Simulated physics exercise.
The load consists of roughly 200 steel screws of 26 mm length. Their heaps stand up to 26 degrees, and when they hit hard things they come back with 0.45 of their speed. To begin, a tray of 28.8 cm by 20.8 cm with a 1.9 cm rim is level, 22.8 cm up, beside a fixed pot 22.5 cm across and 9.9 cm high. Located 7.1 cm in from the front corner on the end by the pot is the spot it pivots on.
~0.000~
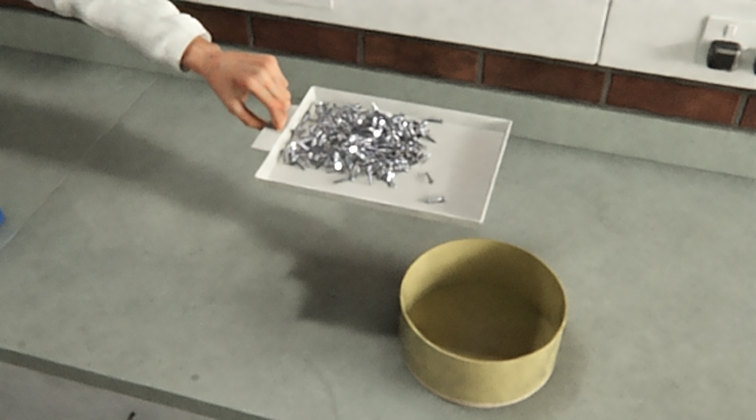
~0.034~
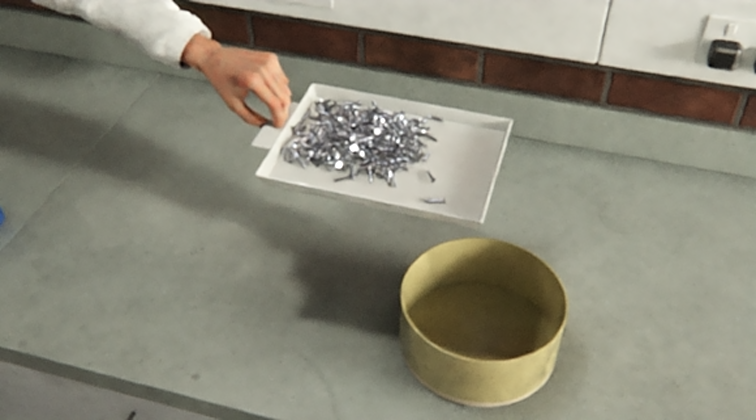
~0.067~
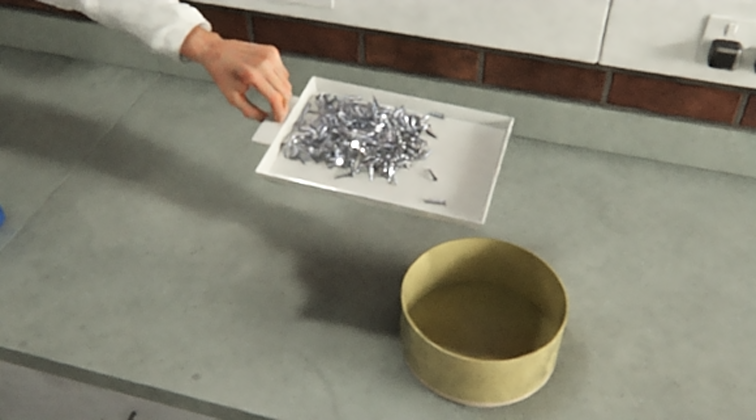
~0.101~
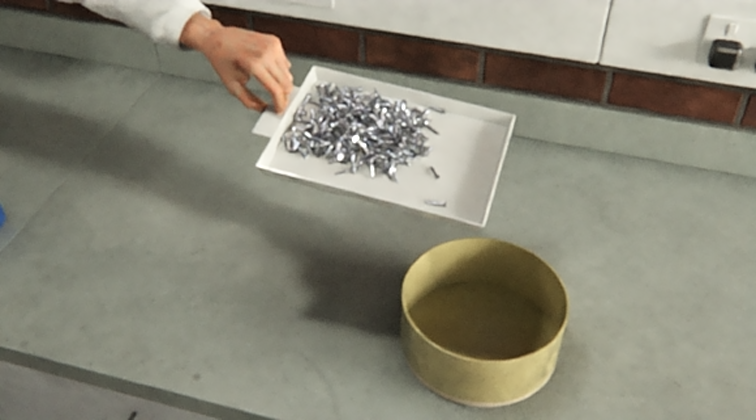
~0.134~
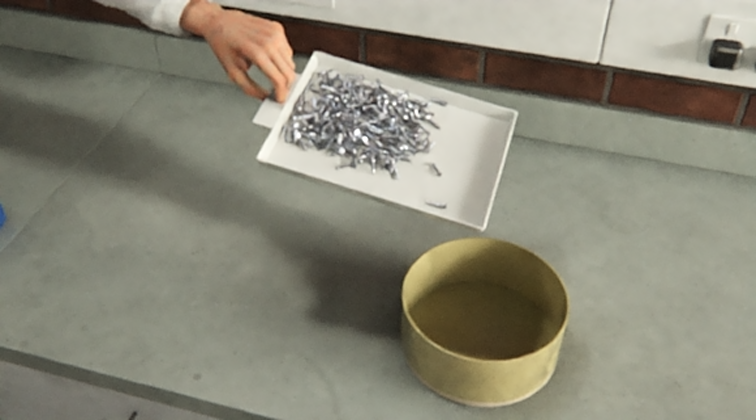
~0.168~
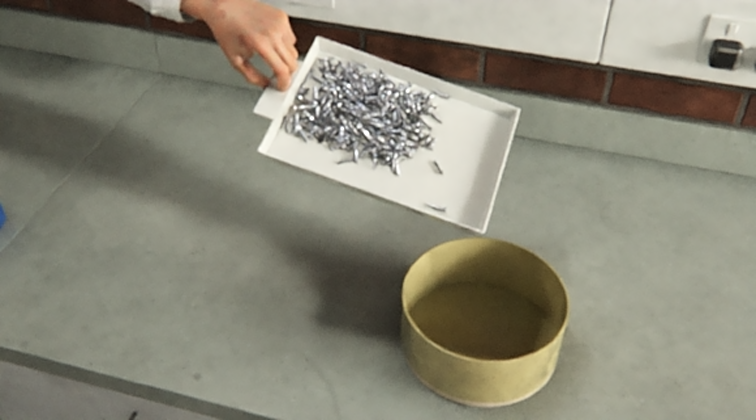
On a grey counter, a hand gradually tilts a white tray of small metal screws.
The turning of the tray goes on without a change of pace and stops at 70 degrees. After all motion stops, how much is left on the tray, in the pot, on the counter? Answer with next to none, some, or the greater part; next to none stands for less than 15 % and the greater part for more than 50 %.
Tray: Next to none; pot: The greater part; counter: Next to none.
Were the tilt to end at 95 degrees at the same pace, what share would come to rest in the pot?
Result: Close to 100 %.
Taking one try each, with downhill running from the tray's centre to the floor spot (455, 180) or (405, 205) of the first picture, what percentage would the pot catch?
Approximately 40 percent, then 55 percent.
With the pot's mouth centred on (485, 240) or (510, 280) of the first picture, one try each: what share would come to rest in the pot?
Roughly 10 per cent, then 70 per cent.
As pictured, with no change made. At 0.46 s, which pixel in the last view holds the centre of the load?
By then the middle of the load sits around (423, 138).
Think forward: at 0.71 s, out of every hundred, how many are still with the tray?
About 5 per cent.
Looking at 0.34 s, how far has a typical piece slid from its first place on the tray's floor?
By then it sits near 1 cm from where it began.
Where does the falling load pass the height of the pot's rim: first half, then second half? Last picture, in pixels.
Around (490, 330), then around (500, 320).
After 0.34 s, tilt 45 degrees; the tray holds 100 %, the pot 0 %.
Then, at 0.46 s, tilt 63 degrees; the tray holds 100 %, the pot 0 %.
After 0.71 s, tilt 70 degrees; the tray holds 5 %, the pot 80 %.
At rest (1.6 s), tray 0 %, pot 95 %, counter 0 %.
